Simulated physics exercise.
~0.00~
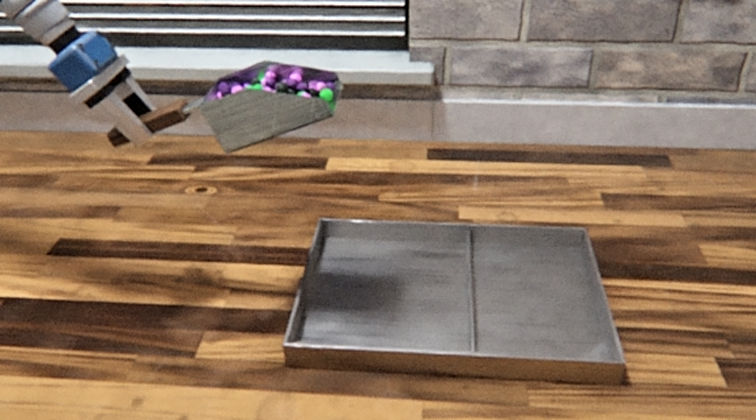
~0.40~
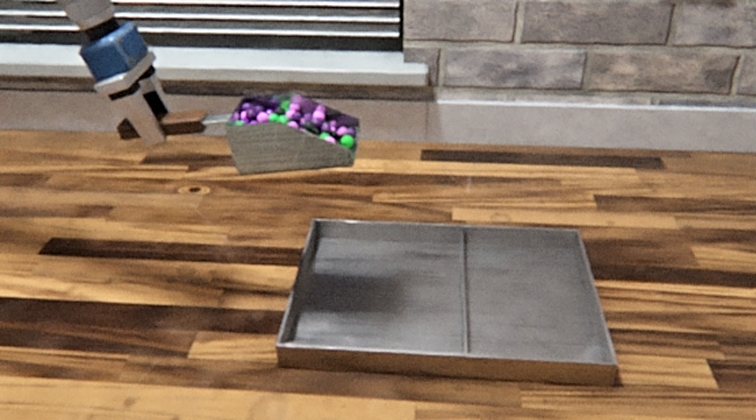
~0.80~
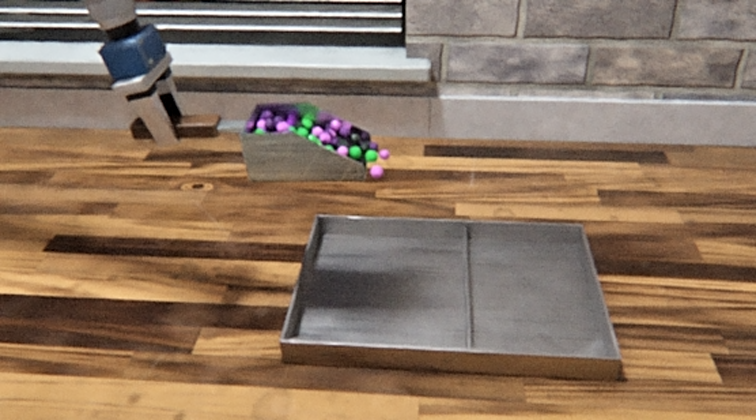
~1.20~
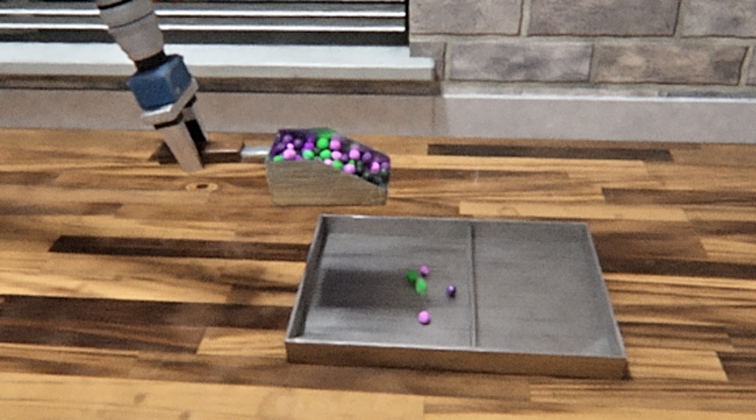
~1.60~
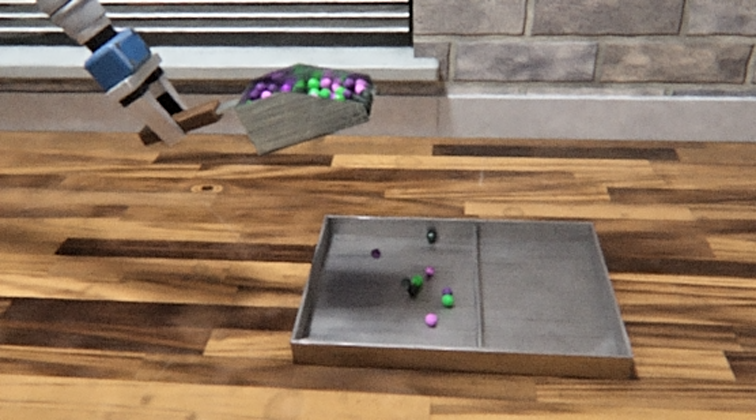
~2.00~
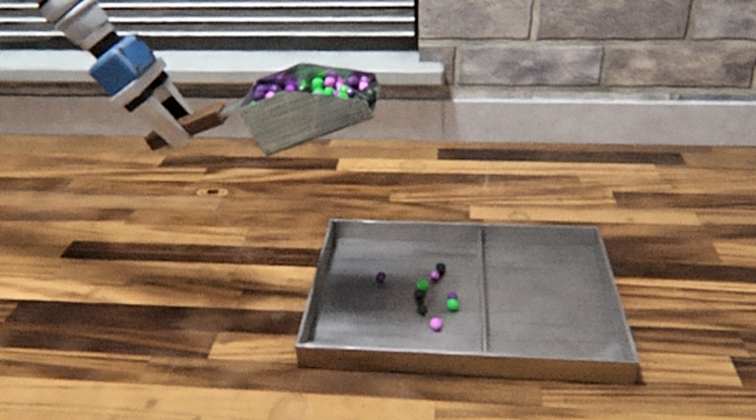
The footage shows a robot arm tilting a scoop of purple, pink, green and black balls over a divided metal tray, spilling a few into the left section, then tipping the scoop back and holding it raised, still mostly full, as the fallen balls rest below.
